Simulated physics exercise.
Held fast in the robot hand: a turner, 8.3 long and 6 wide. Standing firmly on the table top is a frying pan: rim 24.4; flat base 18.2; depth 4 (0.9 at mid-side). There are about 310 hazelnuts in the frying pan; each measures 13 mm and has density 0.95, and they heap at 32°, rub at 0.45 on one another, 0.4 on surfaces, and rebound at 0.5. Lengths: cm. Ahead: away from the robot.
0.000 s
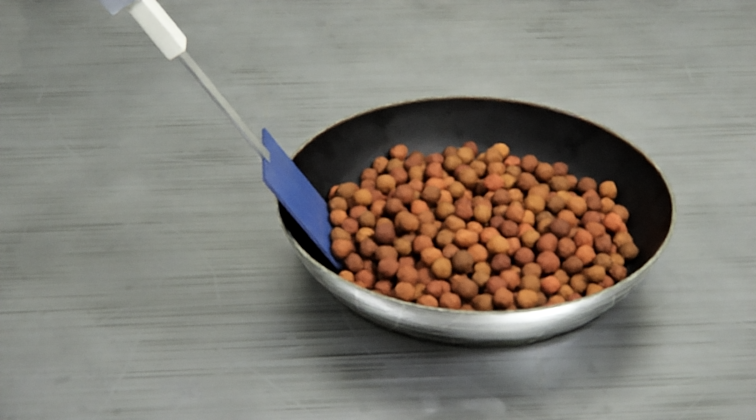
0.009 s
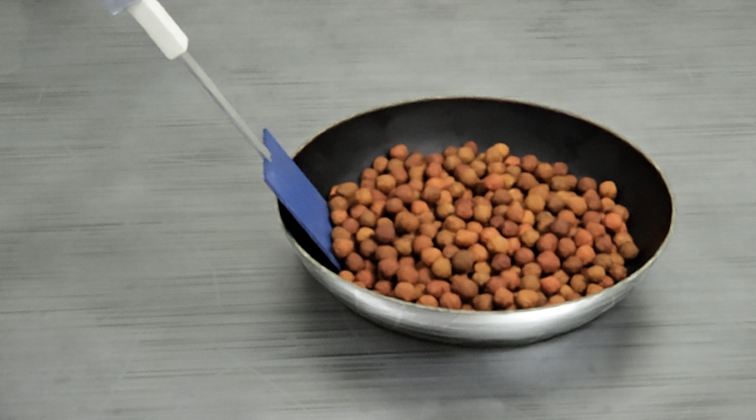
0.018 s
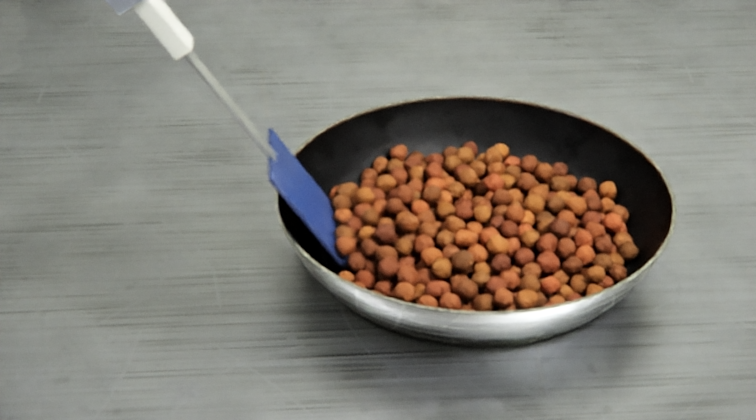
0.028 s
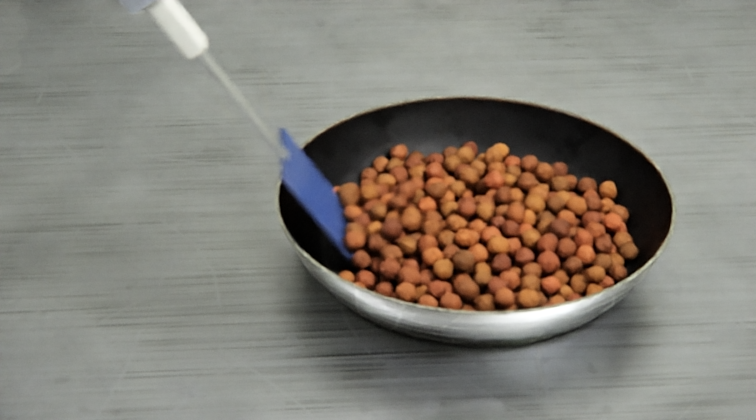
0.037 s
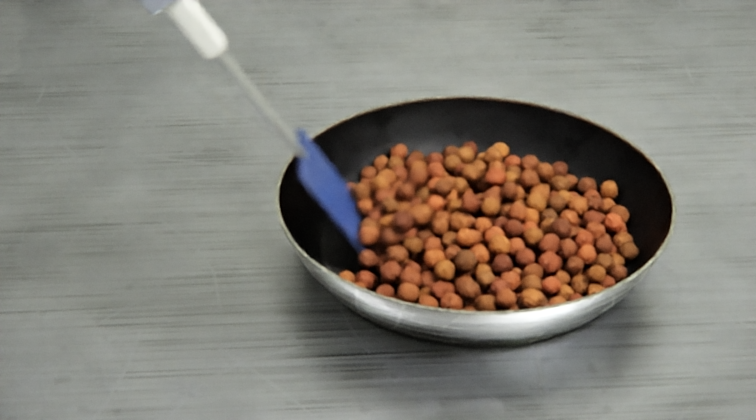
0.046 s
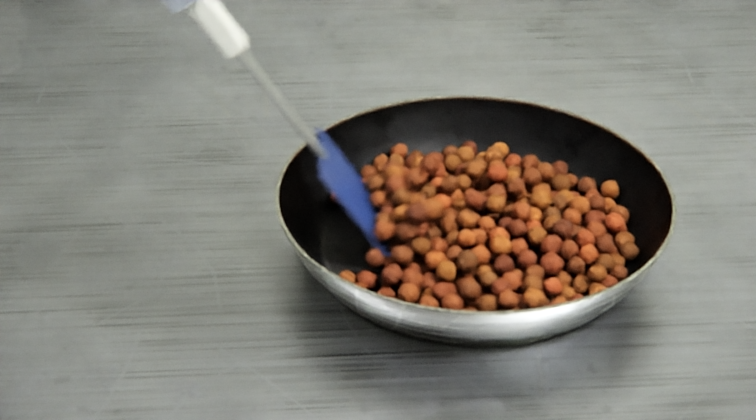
Blue turner with a white handle resting at the left of a pan of round brown nuts, then pushing them rightward.
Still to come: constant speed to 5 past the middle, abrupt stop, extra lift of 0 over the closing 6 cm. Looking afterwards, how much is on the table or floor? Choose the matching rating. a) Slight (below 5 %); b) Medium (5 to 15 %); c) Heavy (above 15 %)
Option b: Medium (5 to 15 %).
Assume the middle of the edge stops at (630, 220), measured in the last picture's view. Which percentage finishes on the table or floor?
Around 30 percent.
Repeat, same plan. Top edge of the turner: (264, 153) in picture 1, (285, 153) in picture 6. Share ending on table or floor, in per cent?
Around 0 per cent finishes on the table or floor.
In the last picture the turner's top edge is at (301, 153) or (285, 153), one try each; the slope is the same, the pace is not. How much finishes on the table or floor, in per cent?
Estimates: Near 0 %, near 0 %.
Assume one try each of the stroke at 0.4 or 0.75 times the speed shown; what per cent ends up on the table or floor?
I'd expect close to 0 and then close to 0 percent.
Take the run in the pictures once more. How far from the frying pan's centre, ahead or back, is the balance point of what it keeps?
Ahead of centre, roughly 3.5 centimetres.
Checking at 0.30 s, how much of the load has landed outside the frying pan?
Roughly 8 percent of it.
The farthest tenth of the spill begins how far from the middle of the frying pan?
Some 50 cm from the centre.
By 0.07 s, sloping 57°, highest piece 6 above the table; 308 in the frying pan.
By 0.09 s, sloping 57°, highest piece 7 above the table; 308 in the frying pan.
By 0.30 s, sloping 57°, highest piece 6 above the table; 278 in the frying pan, 26 on the table or floor, 4 on the blade or in flight.
By 1.35 s, sloping 57°, highest piece 5 above the table; 277 in the frying pan, 31 on the table or floor.
Final count, 277 in the frying pan, 31 on the table or floor. That is 10 % on the table or floor.
